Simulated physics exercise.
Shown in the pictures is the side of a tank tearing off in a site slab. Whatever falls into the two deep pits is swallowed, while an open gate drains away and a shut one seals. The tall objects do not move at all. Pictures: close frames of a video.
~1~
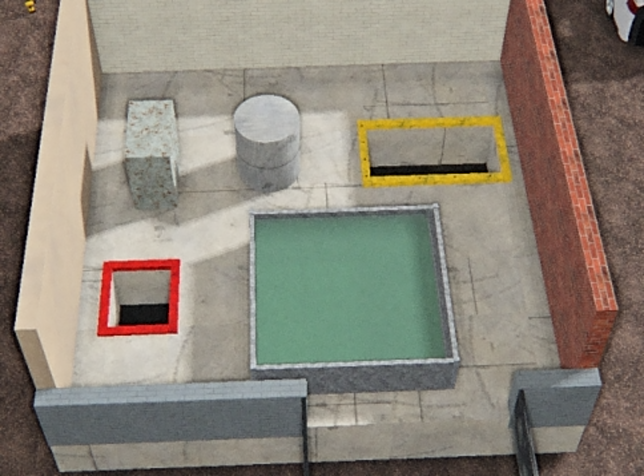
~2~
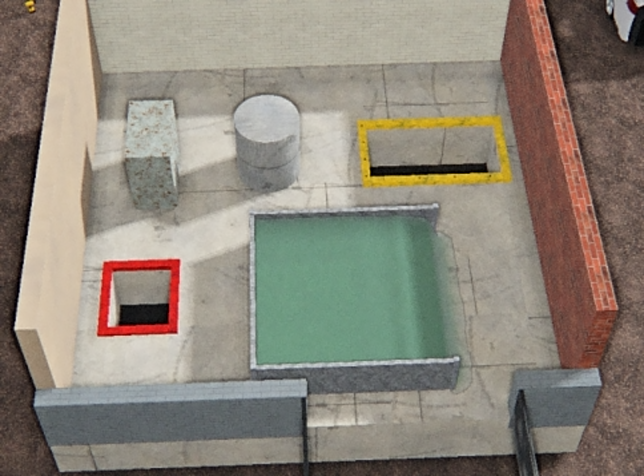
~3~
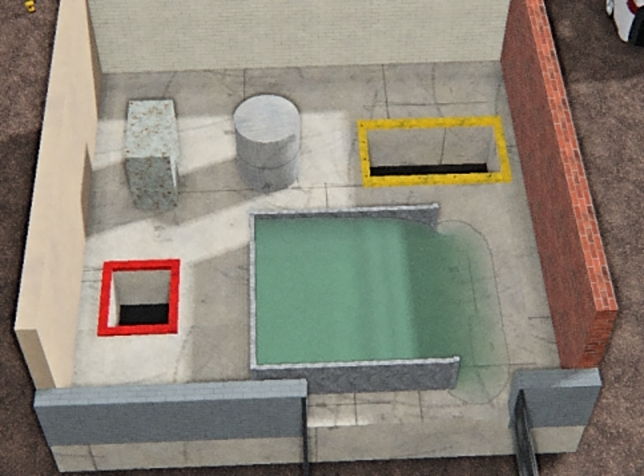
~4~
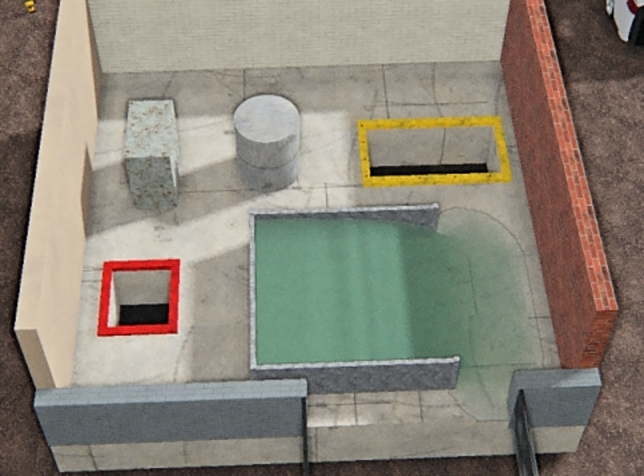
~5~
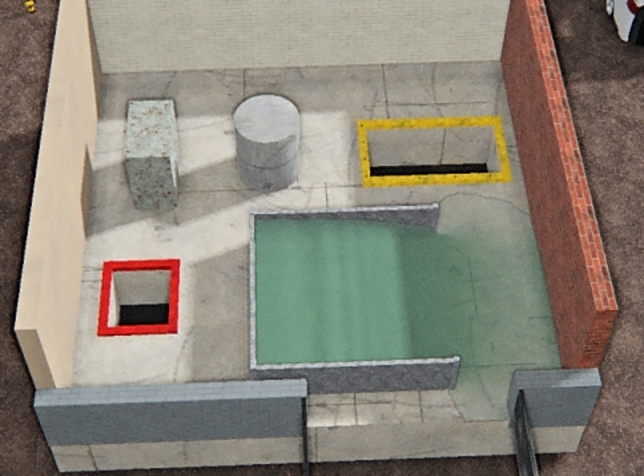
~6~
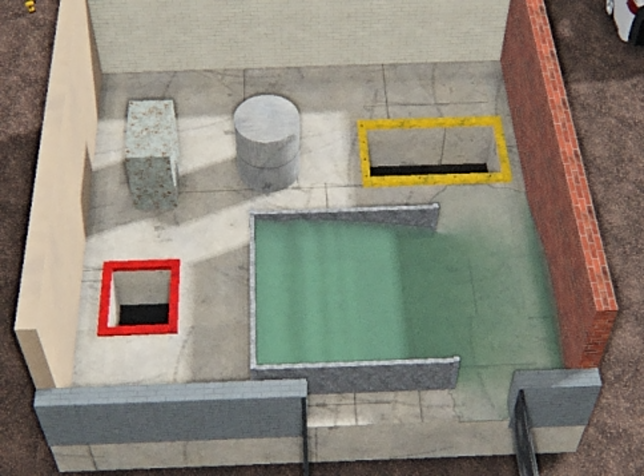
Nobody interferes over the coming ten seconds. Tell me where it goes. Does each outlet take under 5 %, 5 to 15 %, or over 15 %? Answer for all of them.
Answer: The gate takes over 15 %; the yellow pit takes over 15 %; the red pit takes under 5 %.
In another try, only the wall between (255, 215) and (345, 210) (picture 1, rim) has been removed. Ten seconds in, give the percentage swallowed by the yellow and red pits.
Parts in a hundred: Yellow 10, red 8.
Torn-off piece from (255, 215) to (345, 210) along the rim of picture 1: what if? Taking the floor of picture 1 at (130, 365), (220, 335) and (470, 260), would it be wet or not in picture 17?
Taking them in order, I'd say not reached, not reached and not reached.
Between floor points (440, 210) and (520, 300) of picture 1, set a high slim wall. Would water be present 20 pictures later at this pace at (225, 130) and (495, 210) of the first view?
Going by the list, I'd say kept clear of the flood, then reached by the flood.
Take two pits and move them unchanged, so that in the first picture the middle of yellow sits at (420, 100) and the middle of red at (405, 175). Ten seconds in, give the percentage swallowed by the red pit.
So the red pit ends up with 10 in a hundred.
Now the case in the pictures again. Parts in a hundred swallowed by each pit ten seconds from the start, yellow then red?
About 18 percent for the first and about 0 percent for the second.
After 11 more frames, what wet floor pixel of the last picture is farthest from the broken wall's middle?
The front tops out at about (497, 67).
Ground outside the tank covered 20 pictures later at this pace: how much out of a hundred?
Some 40 per cent.
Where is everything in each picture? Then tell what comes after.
The first picture shows still water in the water tank at (349, 287).
In the second picture, water pours out at (440, 301) and has run to a hidden place.
In the third picture, water pours out at (440, 302) and has run to a hidden place.
In the fourth picture, the front is at (479, 218), out from the gap at (440, 303).
In the fifth picture, water pours out at (440, 303) and has run to (532, 222).
In the sixth picture, water pours out at (440, 303) and has run to (527, 199).
A moment on, water covers 20 % of the floor; the gate 1 %, the yellow pit 0 %, the red pit 0 %.
Next, water covers 25 % of the floor; the gate 3 %, the yellow pit 3 %, the red pit 0 %.
Then, water covers 40 % of the floor; the gate 10 %, the yellow pit 11 %, the red pit 0 %.
Later, water covers 70 % of the floor; the gate 16 %, the yellow pit 18 %, the red pit 0 %.
In the end, water covers 85 % of the floor; the gate 22 %, the yellow pit 19 %, the red pit 0 %.
